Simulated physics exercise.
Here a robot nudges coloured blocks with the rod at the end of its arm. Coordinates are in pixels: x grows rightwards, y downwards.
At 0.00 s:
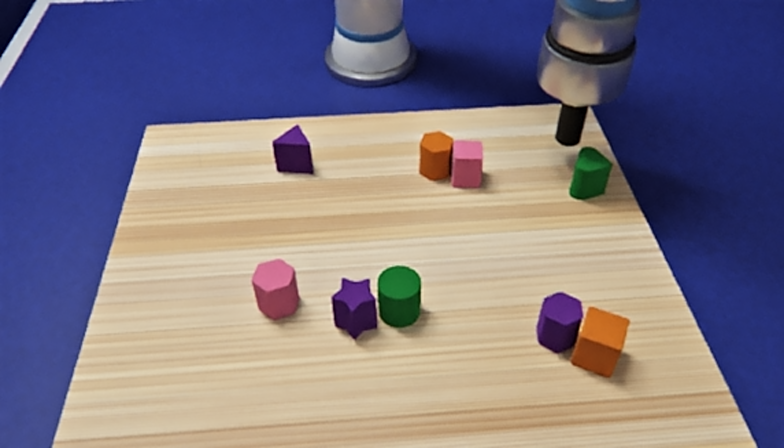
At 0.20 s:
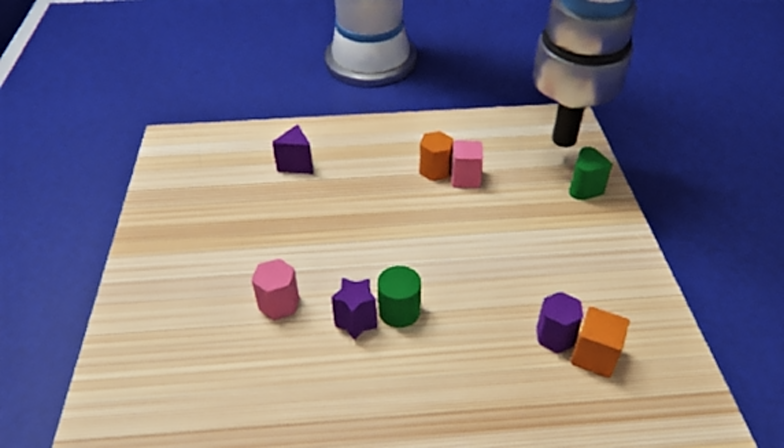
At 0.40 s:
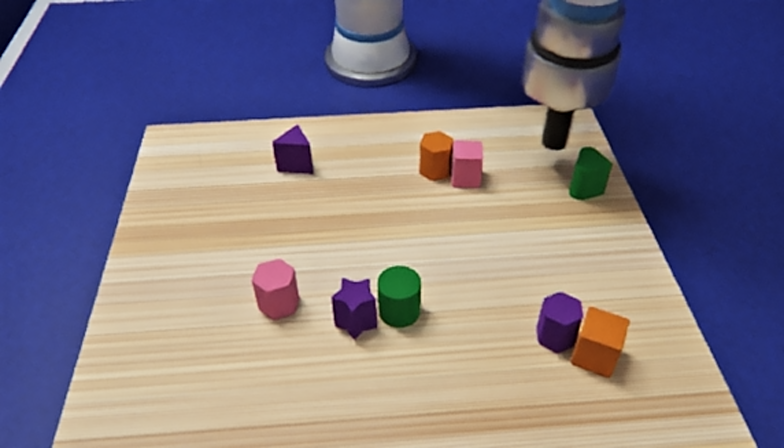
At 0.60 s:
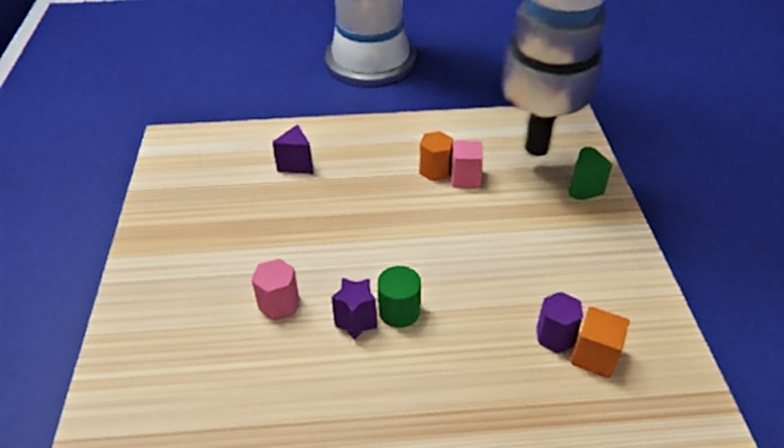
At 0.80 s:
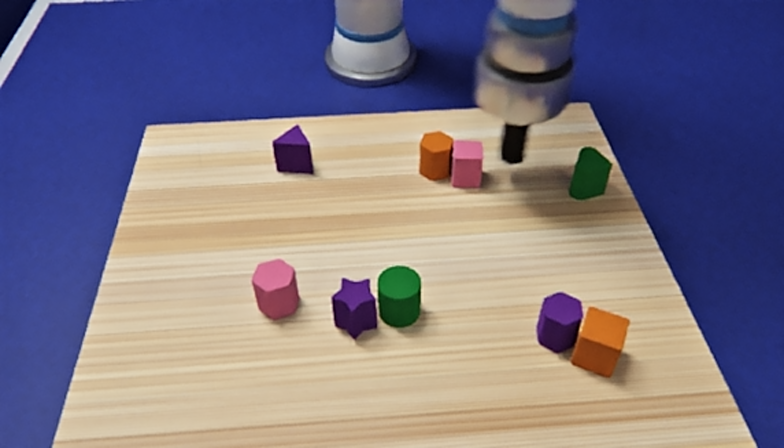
Robot arm moving its dark rod left along the far side of a wooden board, the coloured blocks staying still.
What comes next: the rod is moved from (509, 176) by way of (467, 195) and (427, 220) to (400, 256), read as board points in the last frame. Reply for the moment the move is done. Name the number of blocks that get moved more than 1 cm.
It moves two blocks.
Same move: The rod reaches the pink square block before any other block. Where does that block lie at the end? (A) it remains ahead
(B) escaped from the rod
The answer is B.
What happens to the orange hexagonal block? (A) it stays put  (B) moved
(B)
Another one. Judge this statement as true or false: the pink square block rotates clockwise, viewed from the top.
True - the claim holds.
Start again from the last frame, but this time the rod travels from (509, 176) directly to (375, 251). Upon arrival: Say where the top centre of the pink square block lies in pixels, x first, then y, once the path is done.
So, by the moment the path ends, you'll find the top centre of the pink square block at (453, 156).
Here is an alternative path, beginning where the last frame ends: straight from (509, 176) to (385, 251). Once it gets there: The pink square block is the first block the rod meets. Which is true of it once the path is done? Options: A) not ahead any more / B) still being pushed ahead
It's A.
On the path given first. One third of the way, rod (468, 176); orange hexagonal block (427, 137); pink square block (448, 153), turned 55° clockwise.
Two thirds of the way, rod (428, 201); orange hexagonal block (426, 137), turned 15° clockwise; pink square block (442, 155), turned 75° clockwise.
At the end, rod (400, 237); green circle still; orange hexagonal block (426, 137), turned 15° clockwise; pink square block (442, 155), turned 75° clockwise.
